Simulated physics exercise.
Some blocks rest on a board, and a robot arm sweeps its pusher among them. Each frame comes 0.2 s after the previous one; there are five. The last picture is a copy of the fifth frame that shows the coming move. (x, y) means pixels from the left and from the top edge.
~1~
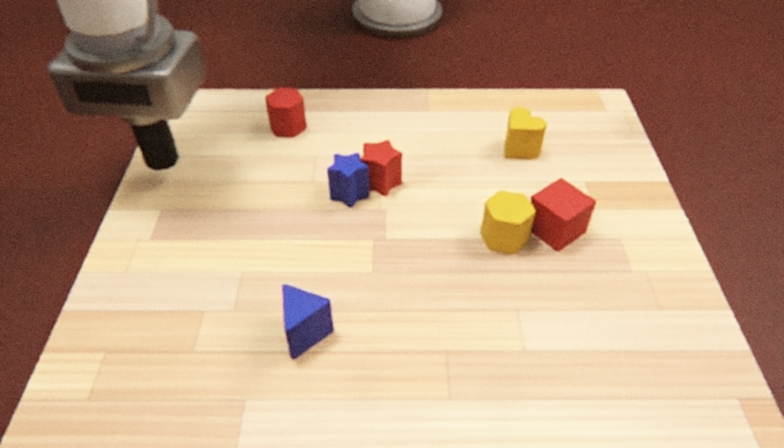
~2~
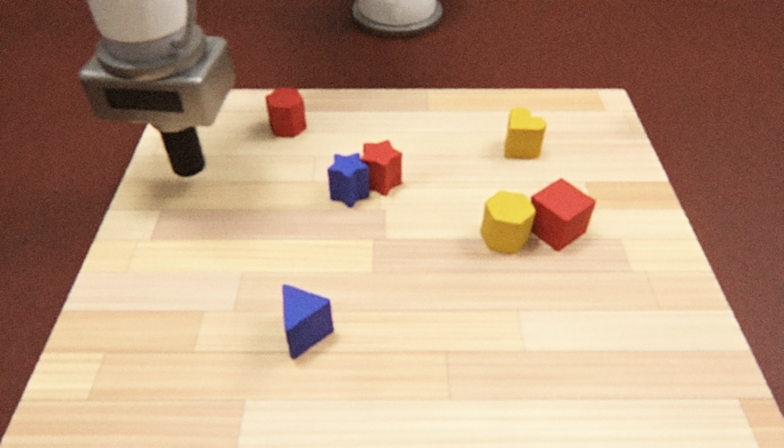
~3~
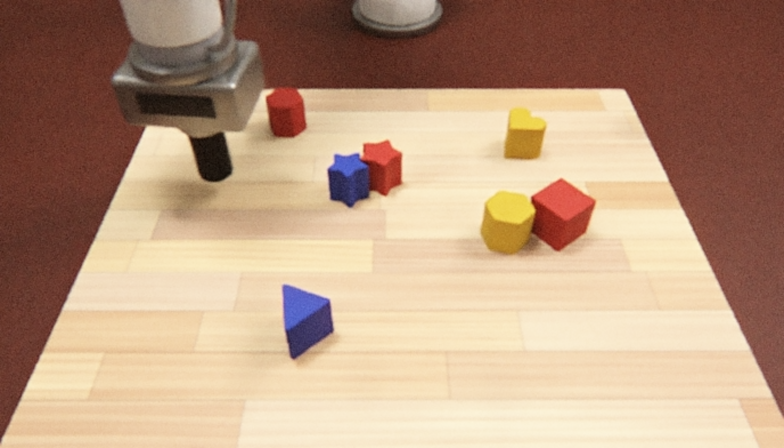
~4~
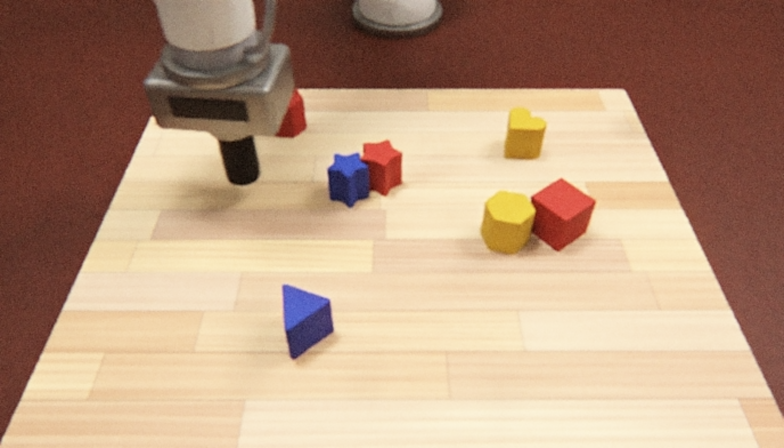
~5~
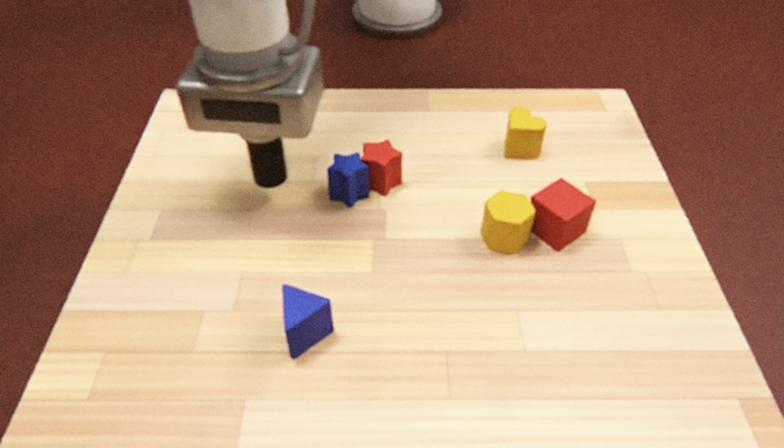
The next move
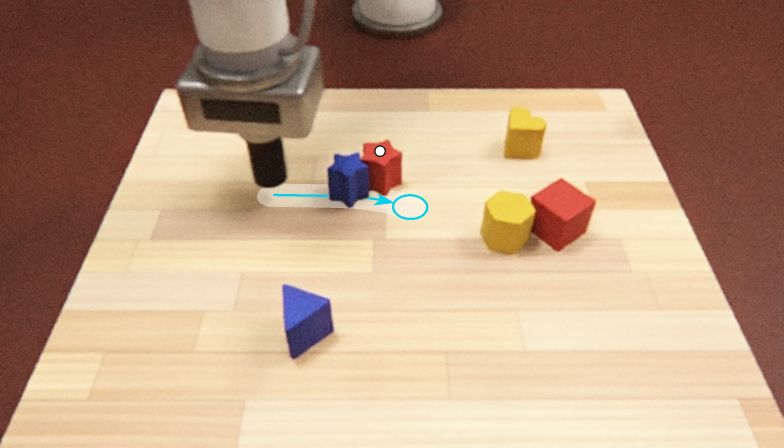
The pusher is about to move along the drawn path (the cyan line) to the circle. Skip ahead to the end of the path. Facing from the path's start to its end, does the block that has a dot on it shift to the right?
No, that is not what happens.
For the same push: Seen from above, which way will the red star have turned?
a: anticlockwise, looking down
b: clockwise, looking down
Answer: A.
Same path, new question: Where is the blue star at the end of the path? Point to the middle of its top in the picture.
I expect it at (444, 176).
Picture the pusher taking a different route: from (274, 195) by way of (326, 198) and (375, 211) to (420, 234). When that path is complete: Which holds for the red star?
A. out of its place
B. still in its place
My pick is A.
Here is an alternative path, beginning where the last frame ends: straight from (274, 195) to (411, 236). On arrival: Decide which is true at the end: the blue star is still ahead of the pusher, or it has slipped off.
It lies beside or behind the pusher.
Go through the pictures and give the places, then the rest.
The first picture shows pusher's lower end (163, 161); blue star (347, 163); red star (380, 151); yellow hexagonal block (510, 206).
The second picture shows pusher (190, 168); blocks still.
The third picture shows pusher (217, 173); blocks still.
The fourth picture shows pusher (244, 176); blocks still.
The fifth picture shows pusher (271, 179); blue star (347, 163); red star (380, 151); yellow hexagonal block (510, 206).
Drawn move, from (274, 195) by way of (343, 196) to (410, 207); the dot is on the red star.
On the path given first. One third of the way, pusher (318, 179); nothing pushed yet.
Two thirds of the way, pusher (366, 182); blue star (398, 168); red star (412, 147), turned 65° anticlockwise.
At the end, pusher (411, 191); blue star (444, 176); red star (418, 146), turned 90° anticlockwise; yellow hexagonal block still.
